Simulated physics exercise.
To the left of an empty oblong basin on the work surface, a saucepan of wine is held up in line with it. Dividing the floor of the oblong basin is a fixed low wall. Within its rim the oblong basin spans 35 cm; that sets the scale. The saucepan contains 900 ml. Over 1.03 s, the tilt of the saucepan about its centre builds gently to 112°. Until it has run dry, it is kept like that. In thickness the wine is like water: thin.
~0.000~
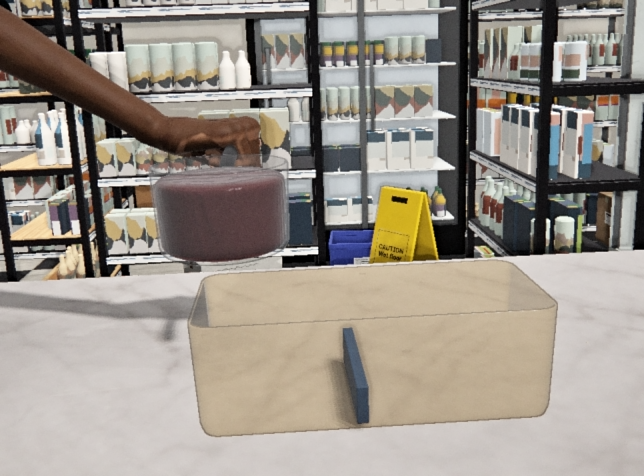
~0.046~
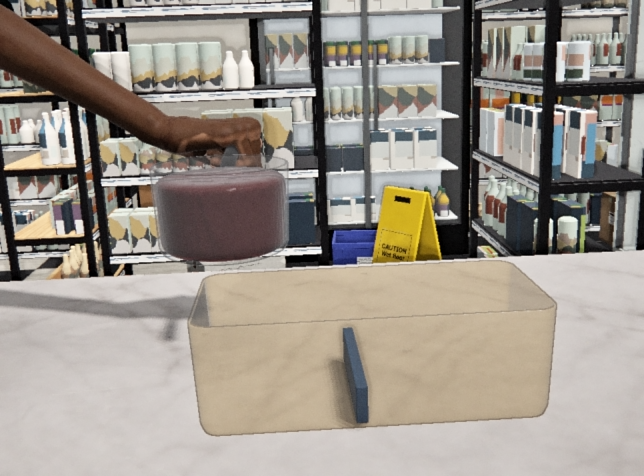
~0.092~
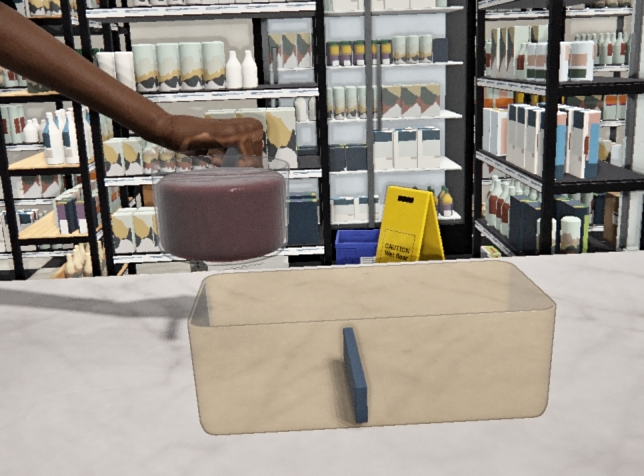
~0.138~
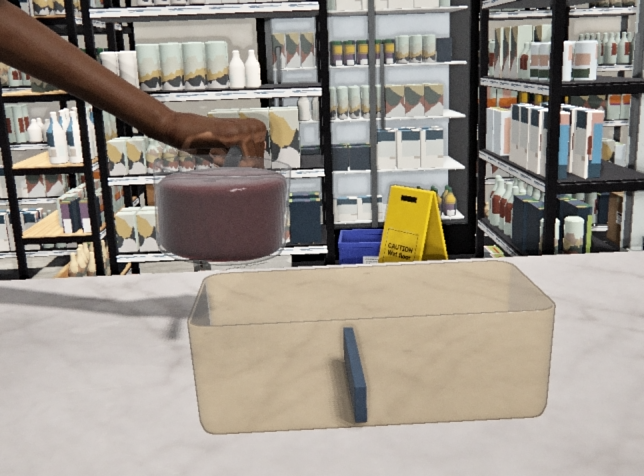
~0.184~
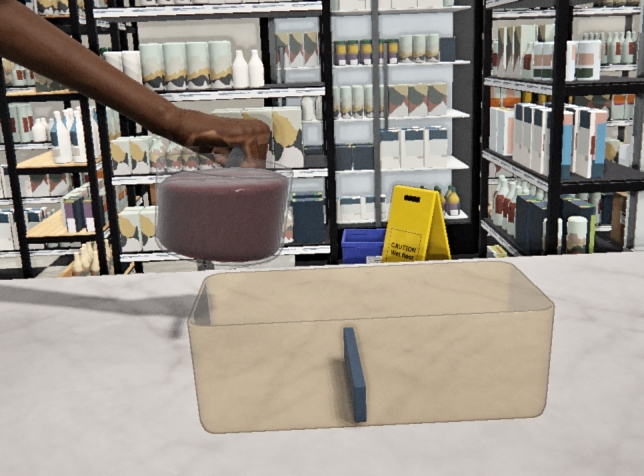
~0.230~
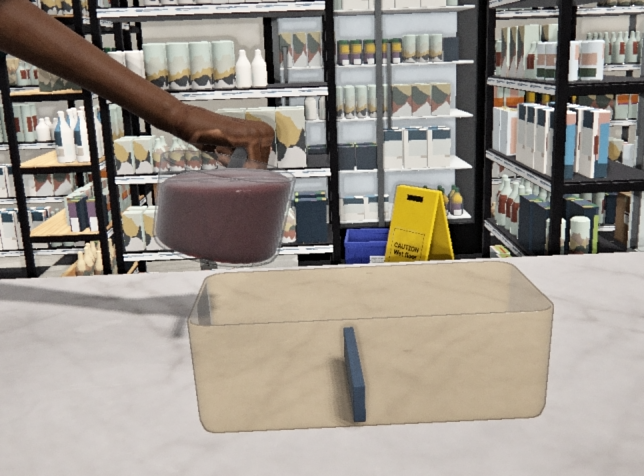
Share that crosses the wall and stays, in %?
51 %.
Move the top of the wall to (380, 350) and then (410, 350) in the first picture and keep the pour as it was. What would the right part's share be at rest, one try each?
The first gives near 10 per cent and the second near 10 per cent.
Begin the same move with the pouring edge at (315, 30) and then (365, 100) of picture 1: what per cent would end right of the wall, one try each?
90 then 90 %.
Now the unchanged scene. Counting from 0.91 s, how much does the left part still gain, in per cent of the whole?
It comes to some 12 per cent.
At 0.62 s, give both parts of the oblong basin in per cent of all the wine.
Near 4 on the left, 14 on the right.
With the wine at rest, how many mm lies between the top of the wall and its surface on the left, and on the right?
Looks like roughly 22 mm on the left and roughly 24 mm on the right.
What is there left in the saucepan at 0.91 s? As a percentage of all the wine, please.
Remaining share: Approx. 10 %.
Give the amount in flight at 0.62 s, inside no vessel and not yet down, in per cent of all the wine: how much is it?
My guess is roughly 24 %.
After 0.62 s the tilt is 74° and 58 per cent is still to pour, 4 is left of the wall and 14 right of it.
After 0.91 s the tilt is 108° and 9 per cent is still to pour, 36 is left of the wall and 50 right of it.
After 1.21 s the tilt is 112° and 0 per cent is still to pour, 48 is left of the wall and 51 right of it.
After 1.53 s the tilt is 112° and 0 per cent is still to pour, 48 is left of the wall and 51 right of it.
In the end 48 per cent lies left of the wall, 51 right of it and 1 outside.
